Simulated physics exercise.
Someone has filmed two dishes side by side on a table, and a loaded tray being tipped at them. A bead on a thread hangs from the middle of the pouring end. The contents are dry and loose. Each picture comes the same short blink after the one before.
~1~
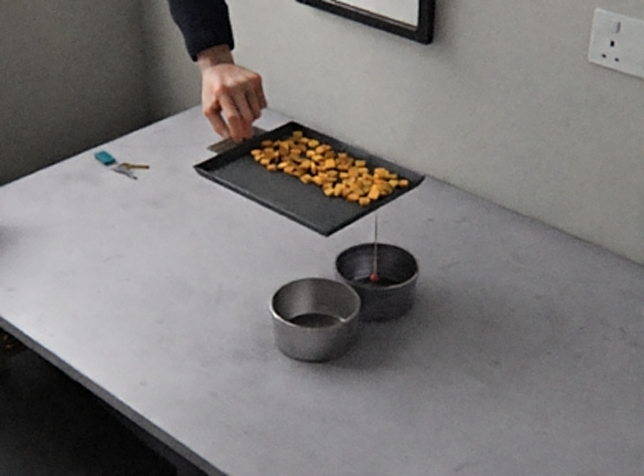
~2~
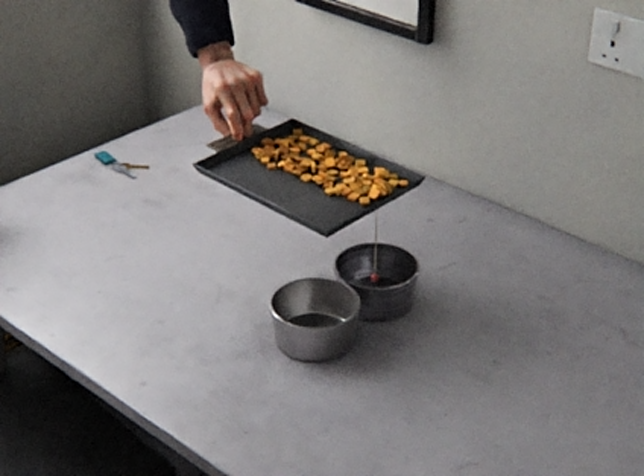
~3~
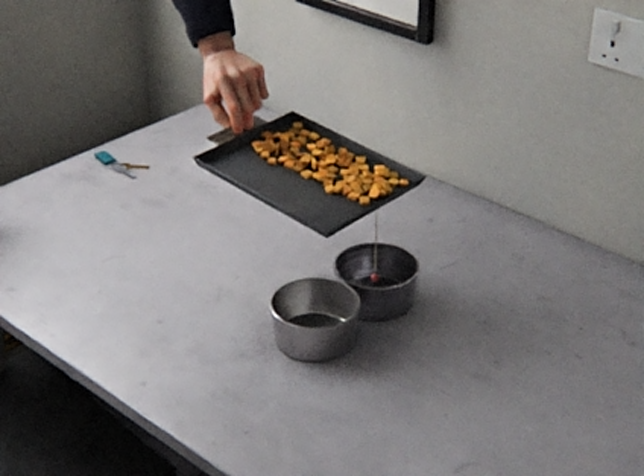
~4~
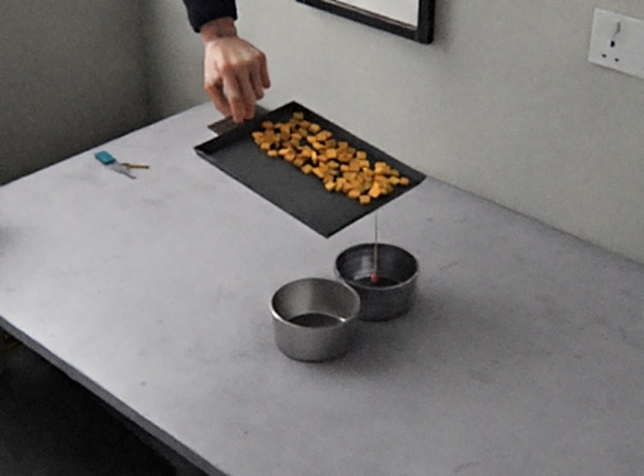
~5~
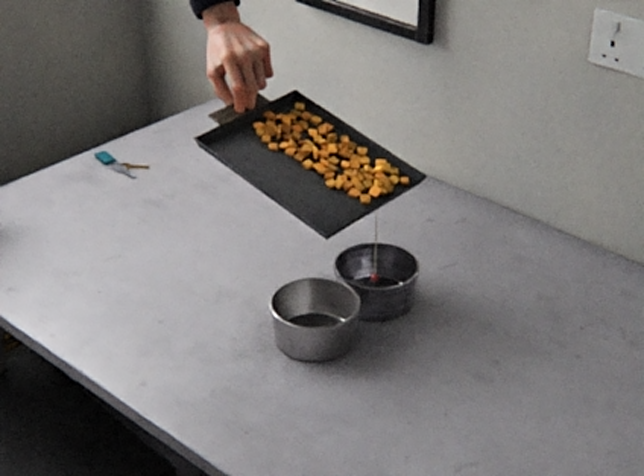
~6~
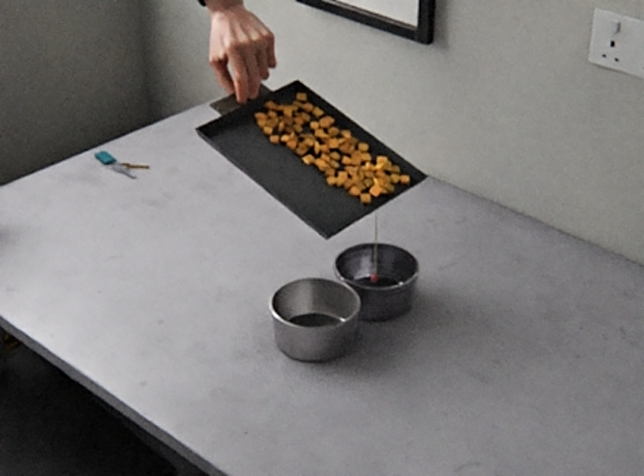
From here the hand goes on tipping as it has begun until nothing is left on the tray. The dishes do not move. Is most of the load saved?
In the dishes lies less than half of it.
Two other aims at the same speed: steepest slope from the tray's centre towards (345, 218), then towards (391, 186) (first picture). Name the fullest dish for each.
At the first place the left dish, at the second the right dish.
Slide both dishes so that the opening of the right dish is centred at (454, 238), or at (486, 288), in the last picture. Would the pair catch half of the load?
The first try: Not half. The second: Below a half.
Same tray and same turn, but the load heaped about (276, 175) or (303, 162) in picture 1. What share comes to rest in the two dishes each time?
About 10 and 10 per cent.
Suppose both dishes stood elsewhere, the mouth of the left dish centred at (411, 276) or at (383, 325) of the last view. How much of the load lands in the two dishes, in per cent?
First some 30, then 80 per cent.
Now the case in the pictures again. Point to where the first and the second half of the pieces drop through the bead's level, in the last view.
First near (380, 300), later near (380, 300).
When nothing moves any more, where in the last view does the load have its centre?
Near (383, 352).
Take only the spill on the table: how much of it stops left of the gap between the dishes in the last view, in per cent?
Some 10 per cent.
Soon after the last picture, tray tipped steeply; most on the tray; a small part outside both; about a quarter in the air.
A little later, tray tipped right over; a small part in the left dish; most outside both; a small part in the air.
Later still, tray tipped past a quarter turn; a small part in the left dish; nearly all outside both.
At rest, tray tipped past a quarter turn; a small part in the left dish; none in the right dish; nearly all outside both.
